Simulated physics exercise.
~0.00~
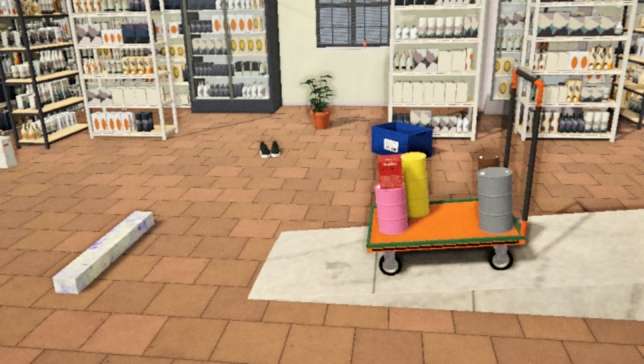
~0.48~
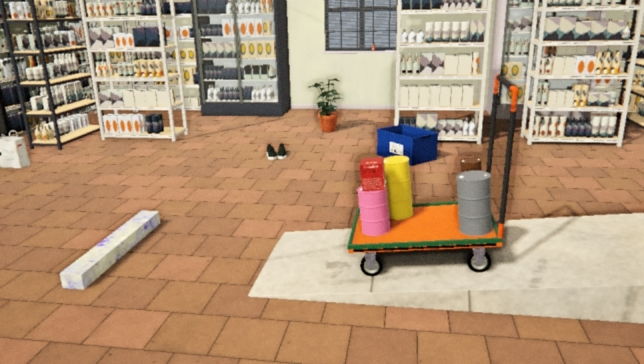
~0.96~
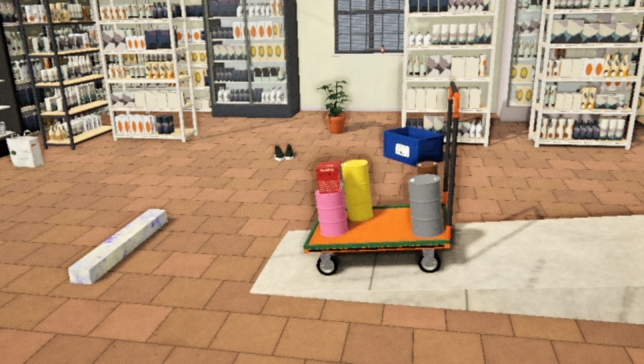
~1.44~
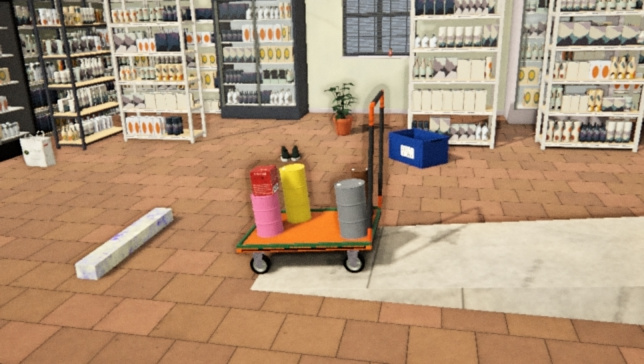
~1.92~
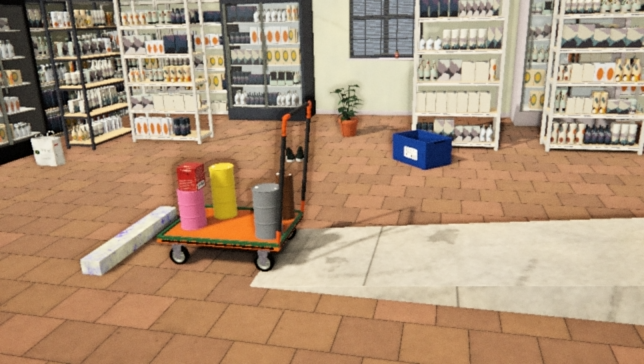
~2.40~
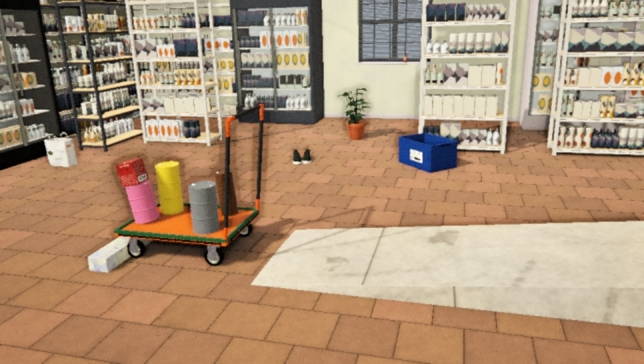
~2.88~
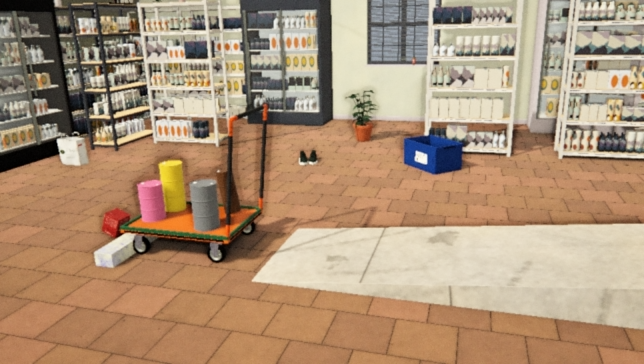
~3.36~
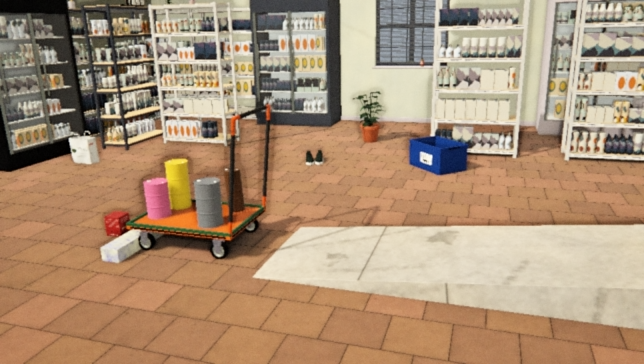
The trolley rolls left, stops at a pale block, and its red box falls to the ground.
